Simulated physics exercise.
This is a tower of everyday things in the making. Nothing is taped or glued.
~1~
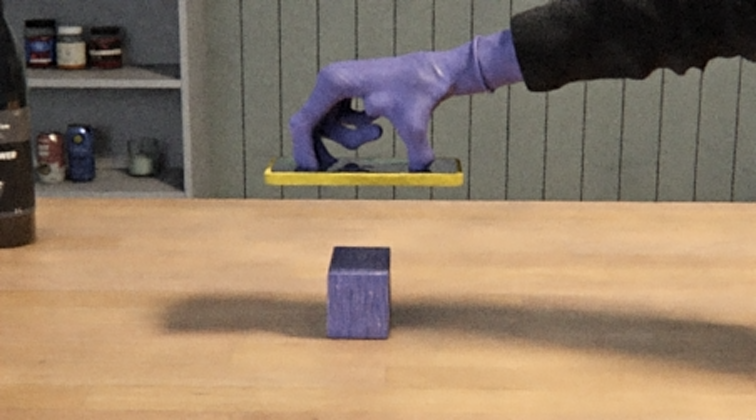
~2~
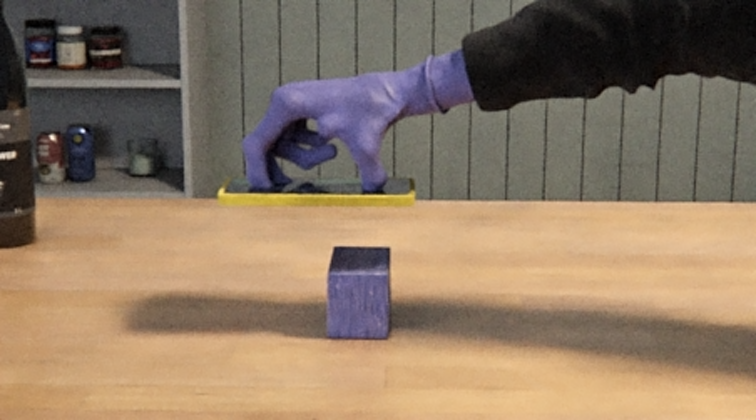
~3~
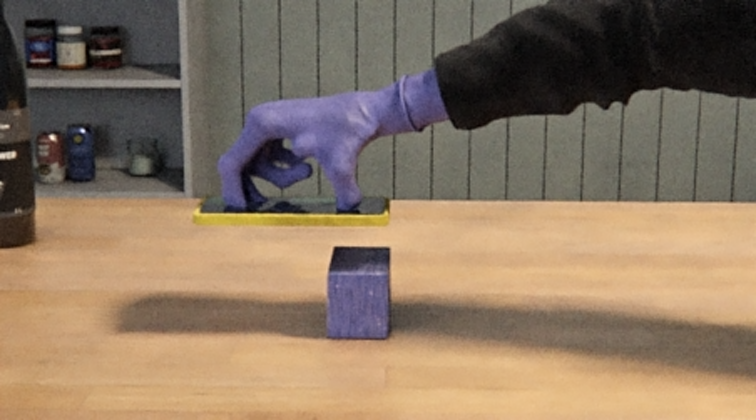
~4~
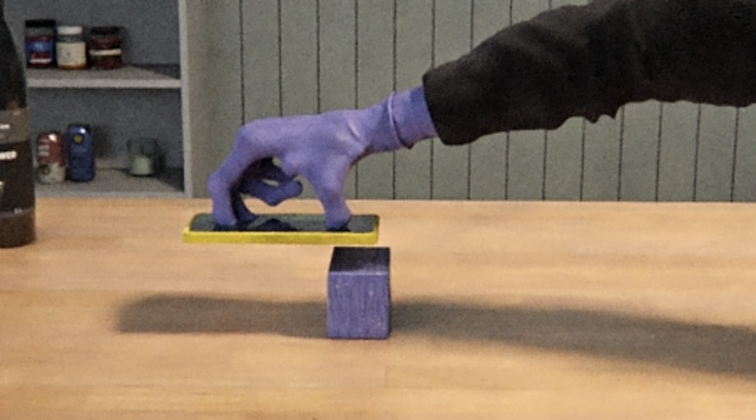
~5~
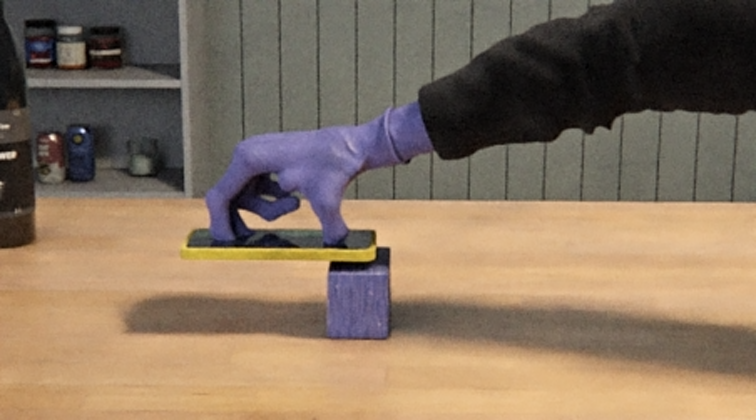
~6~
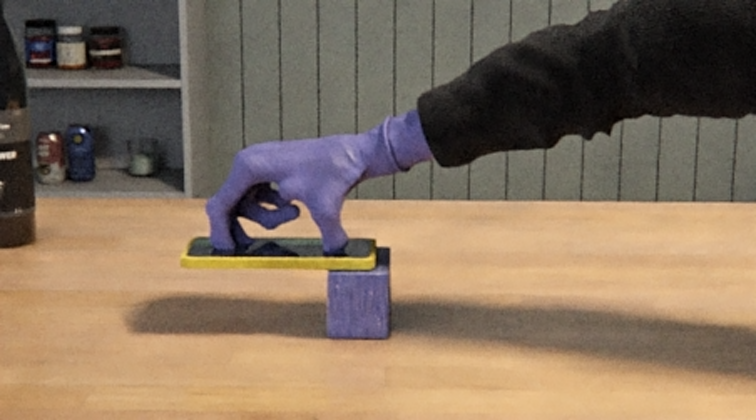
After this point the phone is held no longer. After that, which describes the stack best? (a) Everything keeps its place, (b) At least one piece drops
The answer is b.
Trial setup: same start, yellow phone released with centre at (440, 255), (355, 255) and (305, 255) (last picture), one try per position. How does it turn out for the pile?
Case one: It topples; case two: It stands firm; case three: It topples.
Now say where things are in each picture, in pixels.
Coming down; yellow phone (365, 171); blue block (360, 291), in the first frame.
Coming down; yellow phone (319, 191); blue block (360, 291), in the second frame.
Coming down; yellow phone (293, 211); blue block (360, 291), in the third frame.
Coming down; yellow phone (284, 228); blue block (360, 291), in the fourth frame.
Coming down; yellow phone (281, 245); blue block (360, 291), in the fifth frame.
Set down, still held; yellow phone (281, 253); blue block (360, 291), in the sixth frame.
Then, 0.20 s past the last view, yellow phone rocked 28° from its first pose near (281, 278).
Then, 0.80 s past the last view, yellow phone rocked 26° from its first pose near (279, 278).
Then, 1.70 s past the last view, yellow phone rocked 25° from its first pose near (274, 279).
Then, 2.50 s past the last view, yellow phone rocked 24° from its first pose near (269, 280).
Finally, left askew, yellow phone; the other 2 still in place. Final places as the last picture's camera would see them, yellow phone near (268, 281). The pile loses its balance.
